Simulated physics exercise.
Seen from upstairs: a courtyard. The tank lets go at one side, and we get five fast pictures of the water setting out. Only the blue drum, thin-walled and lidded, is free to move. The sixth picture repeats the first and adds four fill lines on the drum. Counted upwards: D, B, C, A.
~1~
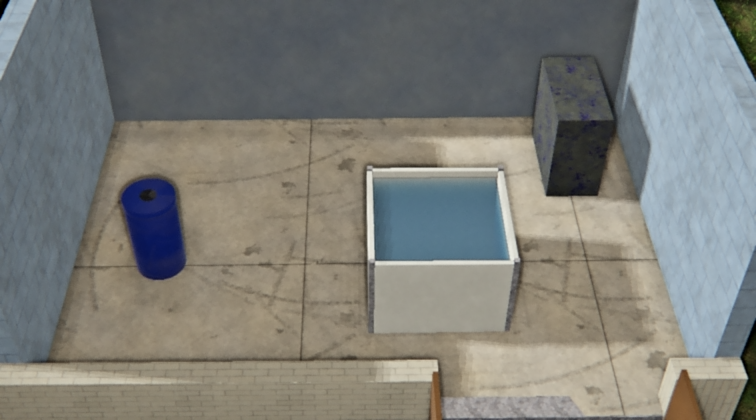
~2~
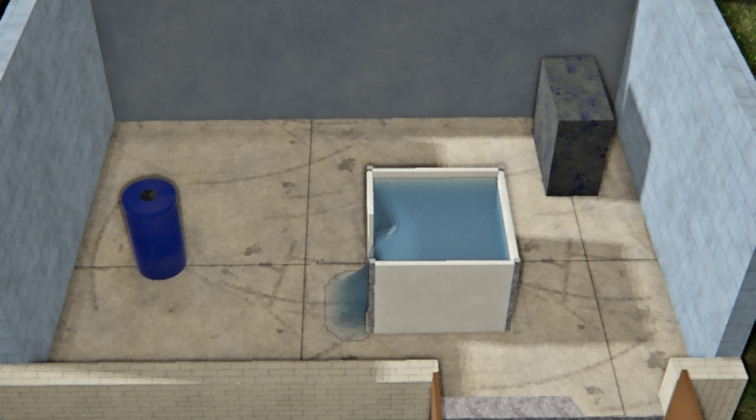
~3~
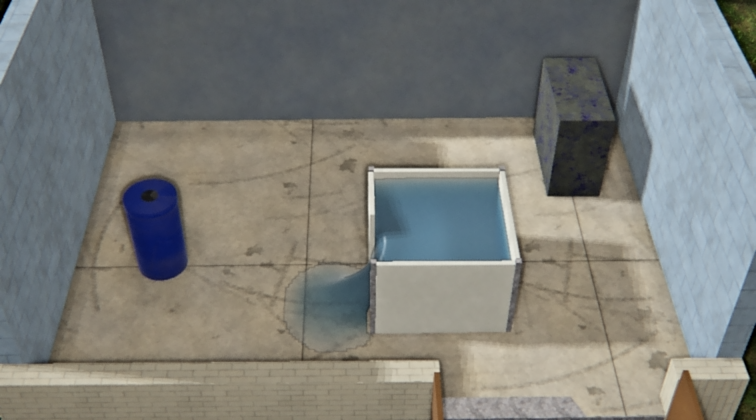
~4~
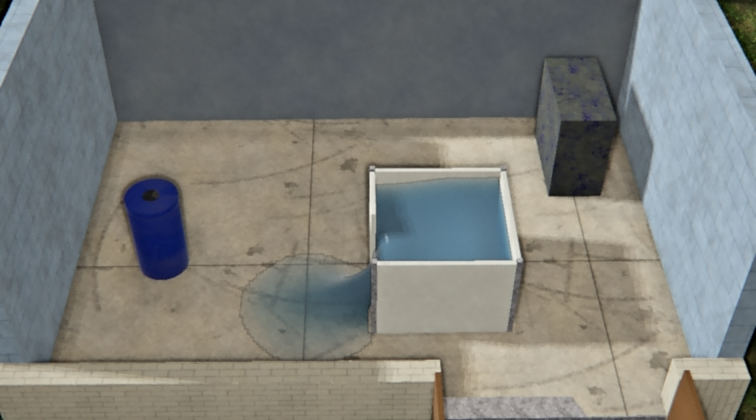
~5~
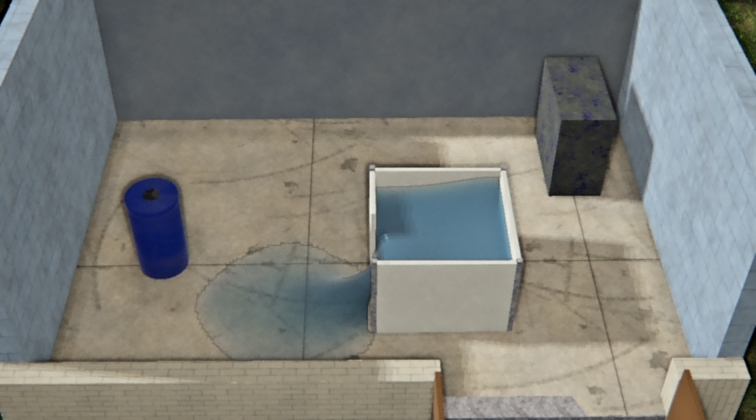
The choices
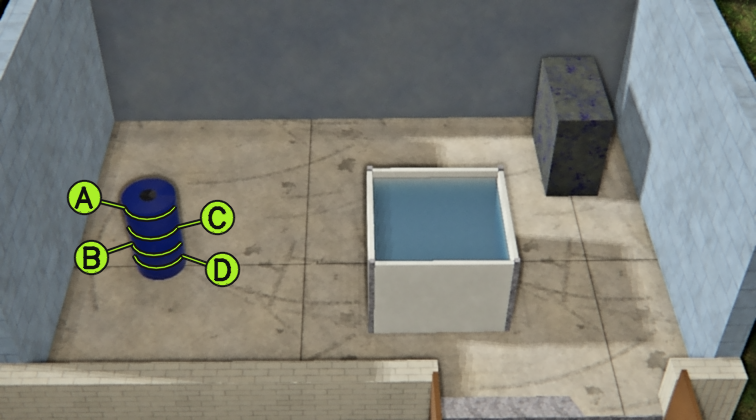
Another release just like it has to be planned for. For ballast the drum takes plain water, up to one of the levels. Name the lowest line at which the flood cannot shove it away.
B will do.
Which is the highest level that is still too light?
That is level D.
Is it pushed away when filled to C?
No.
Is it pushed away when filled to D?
Yes.
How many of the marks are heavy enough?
Three of them.
In lime, A at (146, 219); B at (153, 255); C at (150, 239); D at (156, 268); from the bottom up D, B, C, A.
With A, it does not move.
With B, it shifts by a finger or two and stays.
With C, it does not move.
With D, it is pushed about twice its own width away.
